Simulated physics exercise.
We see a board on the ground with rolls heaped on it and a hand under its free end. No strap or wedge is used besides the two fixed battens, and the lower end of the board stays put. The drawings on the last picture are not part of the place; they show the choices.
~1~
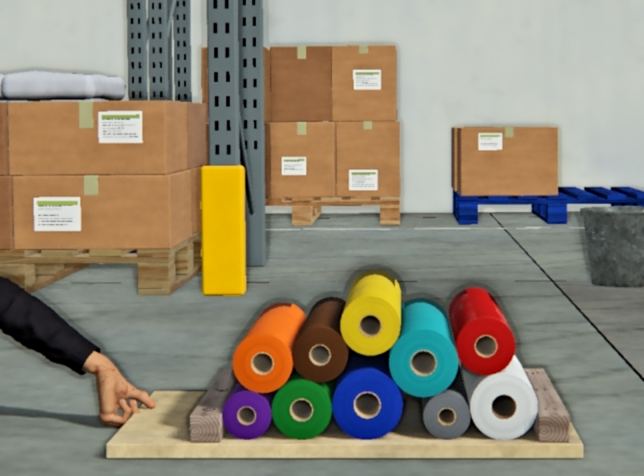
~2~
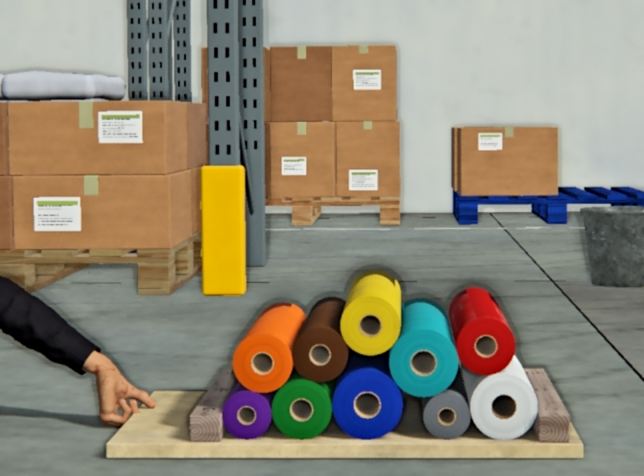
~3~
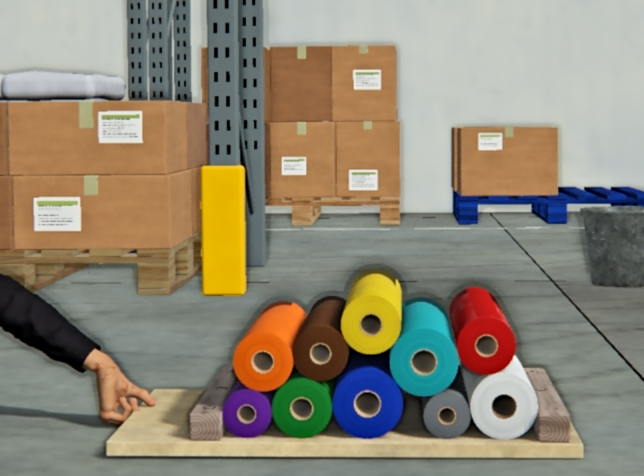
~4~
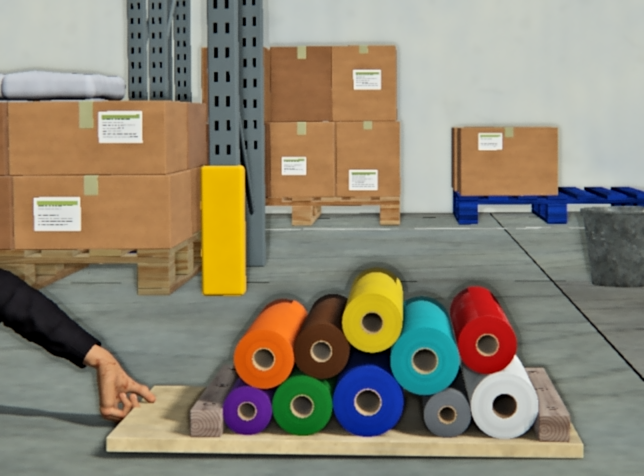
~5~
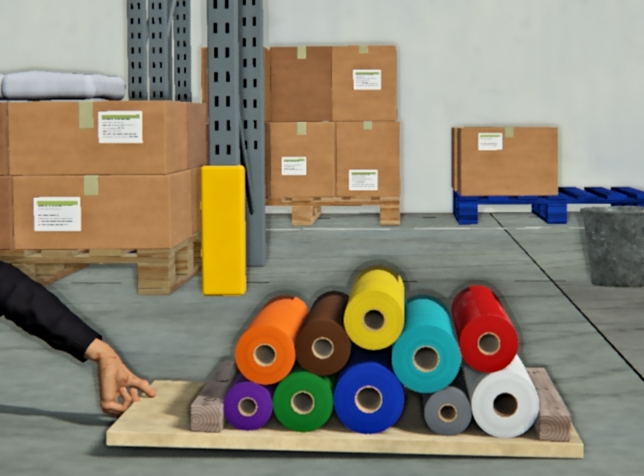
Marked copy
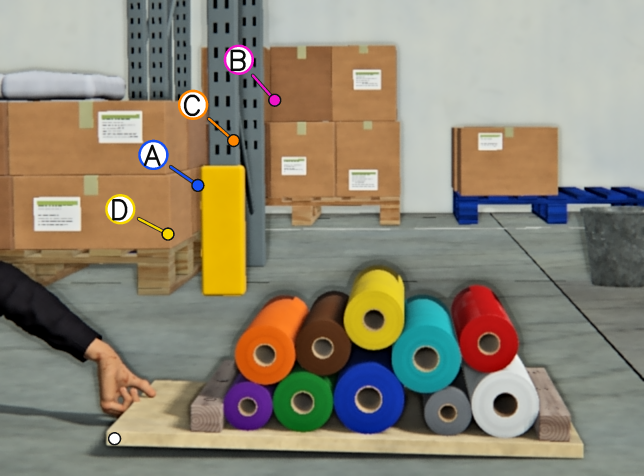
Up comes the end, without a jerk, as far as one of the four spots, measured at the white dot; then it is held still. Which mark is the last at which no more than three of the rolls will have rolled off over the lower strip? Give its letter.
The last mark within the limit is A.
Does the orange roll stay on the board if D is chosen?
Yes, with D.
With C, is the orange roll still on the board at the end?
The orange roll: No.
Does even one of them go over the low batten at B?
Yes.
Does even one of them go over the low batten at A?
Yes.
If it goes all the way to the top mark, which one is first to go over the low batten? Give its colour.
First is the red one.
On the marked copy, A at (198, 186); B at (275, 100); C at (233, 140); D at (168, 234); the white dot at (115, 439).
Following A. Soon after the start, board at 20°.
Later, board at 35°.
In the end, board at 35°, three over the low batten (turquoise, red, yellow).
As for the rest, B five over the low batten; C five over the low batten; D one over the low batten (red).
